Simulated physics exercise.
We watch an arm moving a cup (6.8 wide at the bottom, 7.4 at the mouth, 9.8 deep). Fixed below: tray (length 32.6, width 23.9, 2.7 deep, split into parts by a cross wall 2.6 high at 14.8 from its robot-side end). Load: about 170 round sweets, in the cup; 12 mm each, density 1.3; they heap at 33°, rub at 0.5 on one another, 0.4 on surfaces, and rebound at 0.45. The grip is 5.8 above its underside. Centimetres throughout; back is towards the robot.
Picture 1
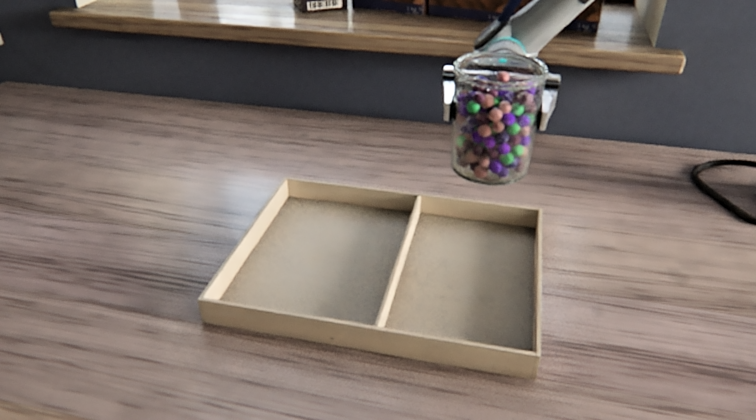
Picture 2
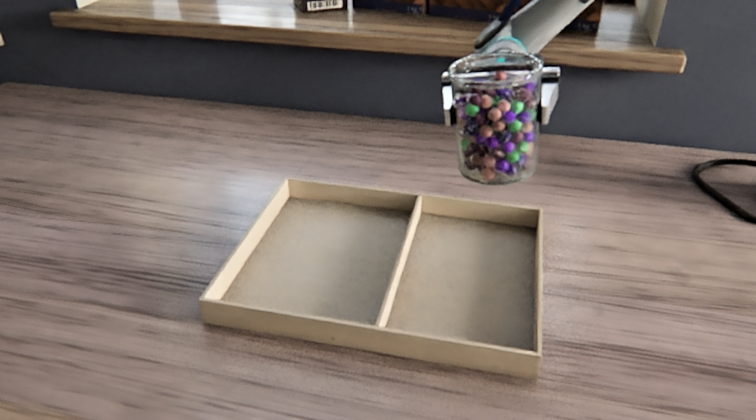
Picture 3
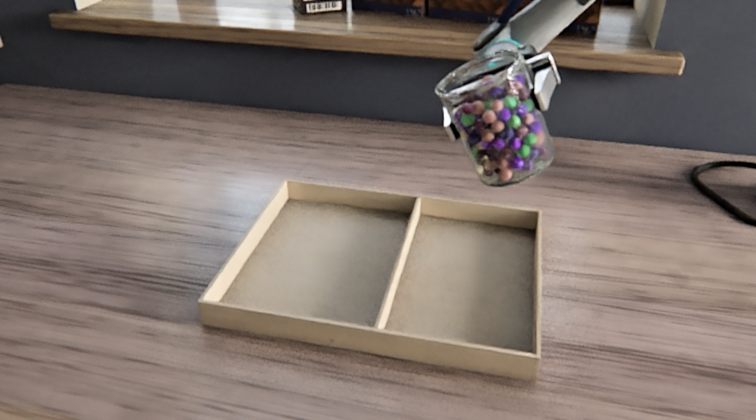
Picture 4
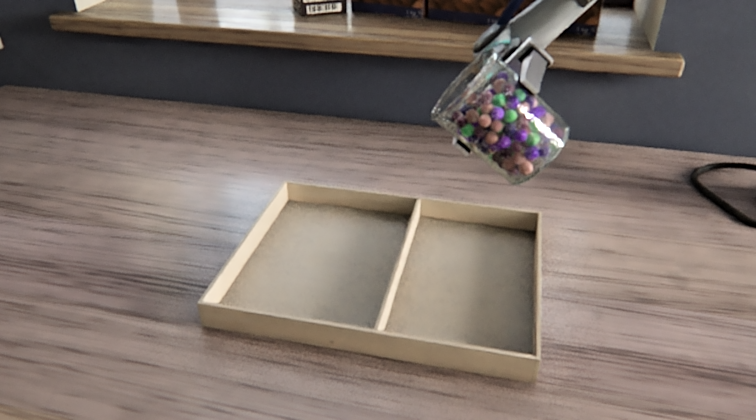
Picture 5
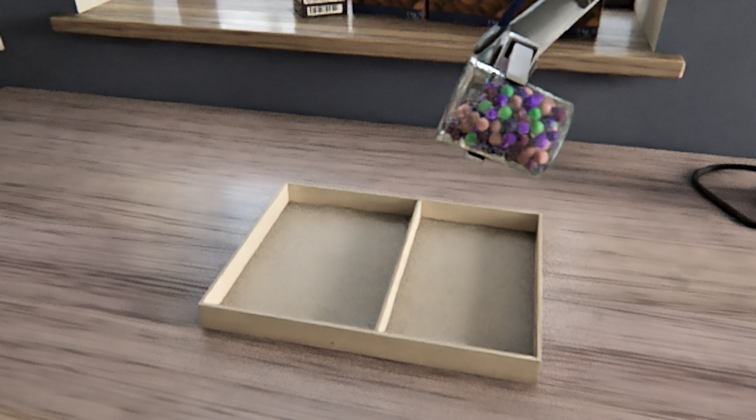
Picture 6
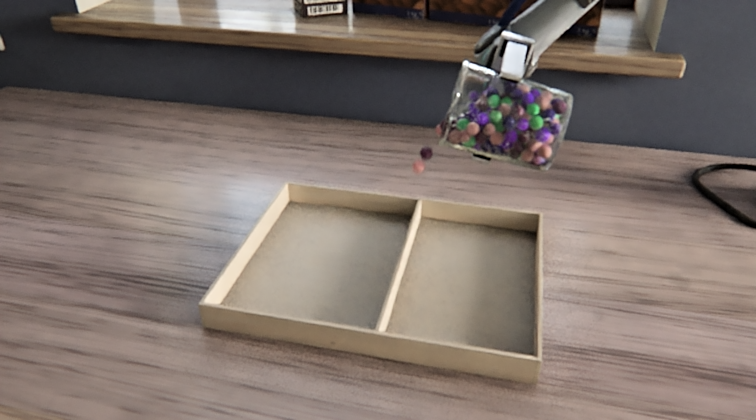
A robotic arm tilts a clear cup of colourful balls leftward, and two drop out.
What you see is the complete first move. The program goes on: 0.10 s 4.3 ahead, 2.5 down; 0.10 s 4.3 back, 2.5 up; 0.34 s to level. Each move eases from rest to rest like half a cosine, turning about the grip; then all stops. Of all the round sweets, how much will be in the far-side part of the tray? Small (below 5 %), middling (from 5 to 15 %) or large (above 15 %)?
A large share, above 15 %, ends in the far-side part of the tray.
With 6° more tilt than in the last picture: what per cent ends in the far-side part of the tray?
About 35 per cent.
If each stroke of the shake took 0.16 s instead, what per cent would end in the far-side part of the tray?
In that case some 10 per cent.
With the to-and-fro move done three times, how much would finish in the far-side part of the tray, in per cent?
In that case some 45 per cent.
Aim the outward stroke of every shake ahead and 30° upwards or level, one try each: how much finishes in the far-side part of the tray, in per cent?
Some 85 and 55 per cent.
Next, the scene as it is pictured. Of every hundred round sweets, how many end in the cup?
Roughly 70 per cent.
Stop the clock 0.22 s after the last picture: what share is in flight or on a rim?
Some 20 per cent.
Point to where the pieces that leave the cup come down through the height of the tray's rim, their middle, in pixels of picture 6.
Around (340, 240).
Then, 0.22 s on, tilted 78° forward, highest piece 23 above the table; 136 in the cup, 1 in the robot-side part, 1 in the far-side part, 34 in flight or on a rim.
Then, 0.43 s on, tilted 18° forward, highest piece 24 above the table; 121 in the cup, 36 in the far-side part, 12 in the robot-side part, 3 in flight or on a rim.
Then, 0.74 s on, level, highest piece 23 above the table; 121 in the cup, 38 in the far-side part, 12 in the robot-side part, 1 on the table or floor.
Then, 1.79 s on, level, highest piece 23 above the table; 121 in the cup, 38 in the far-side part, 12 in the robot-side part, 1 on the table or floor.
In the end, 121 in the cup, 38 in the far-side part, 12 in the robot-side part, 1 on the table or floor. That is 22 % in the far-side part of the tray.
